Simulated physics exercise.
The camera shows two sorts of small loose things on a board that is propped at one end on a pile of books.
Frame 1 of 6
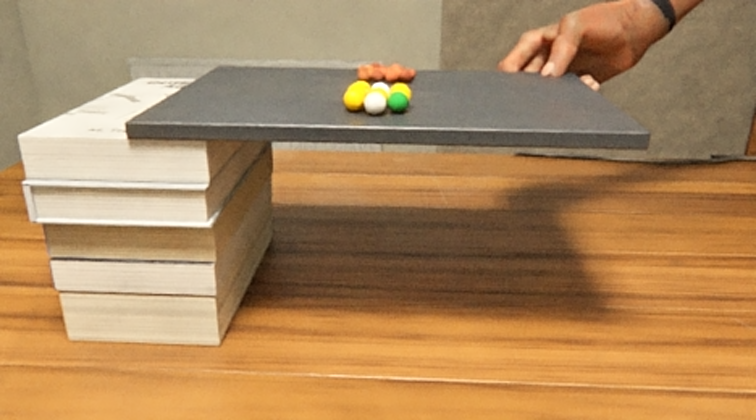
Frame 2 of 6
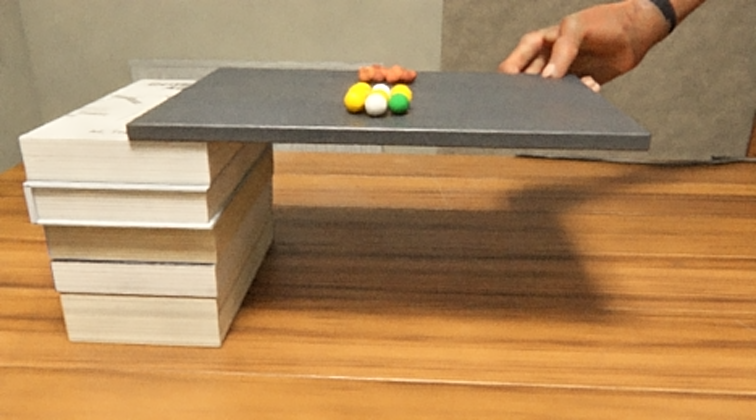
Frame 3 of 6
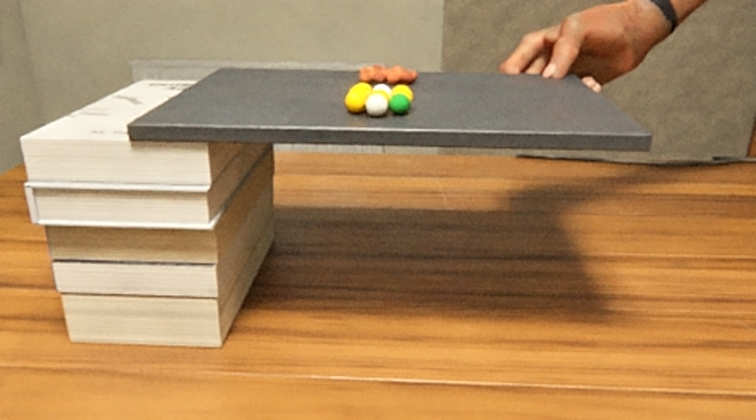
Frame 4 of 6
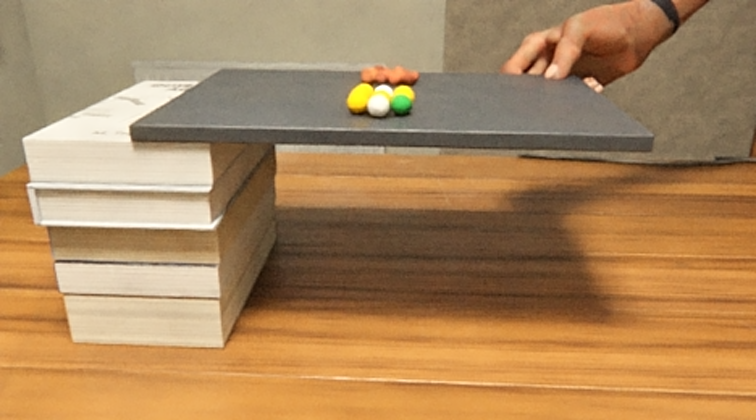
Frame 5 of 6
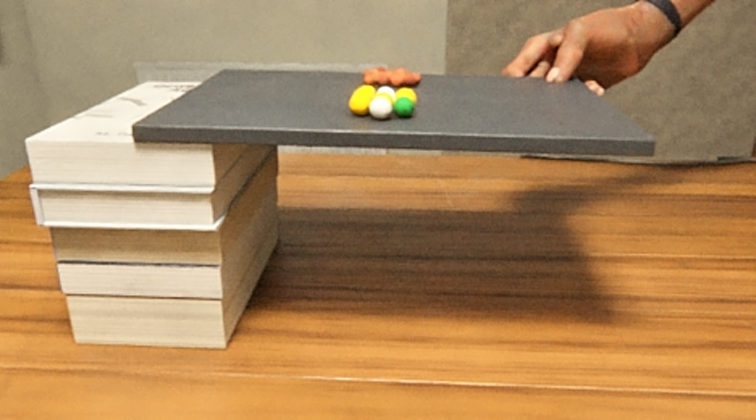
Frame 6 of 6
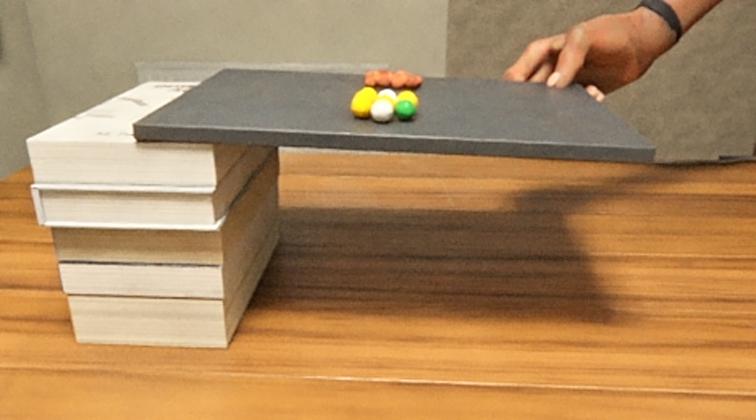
On a wooden table, a hand slightly lowering the right end of a book-propped dark board, small colourful balls staying in place.
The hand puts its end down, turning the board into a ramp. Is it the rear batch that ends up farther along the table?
No, the front one does.
Then, 0.53 s past the last view, board sloping at 15°; front batch all still on the board; back batch all still on the board.
Then, 1.10 s past the last view, board sloping at 29°; front batch mostly up to a board's length out; back batch mostly less than half a board's length out.
Then, 1.77 s past the last view, board resting at 35°; front batch mostly one to two board lengths out, a small part gone off the table; back batch mostly less than half a board's length out.
Finally, board resting at 35°; front batch mostly more than two board lengths out, about two thirds gone off the table; back batch mostly less than half a board's length out; the front batch has gone farther.
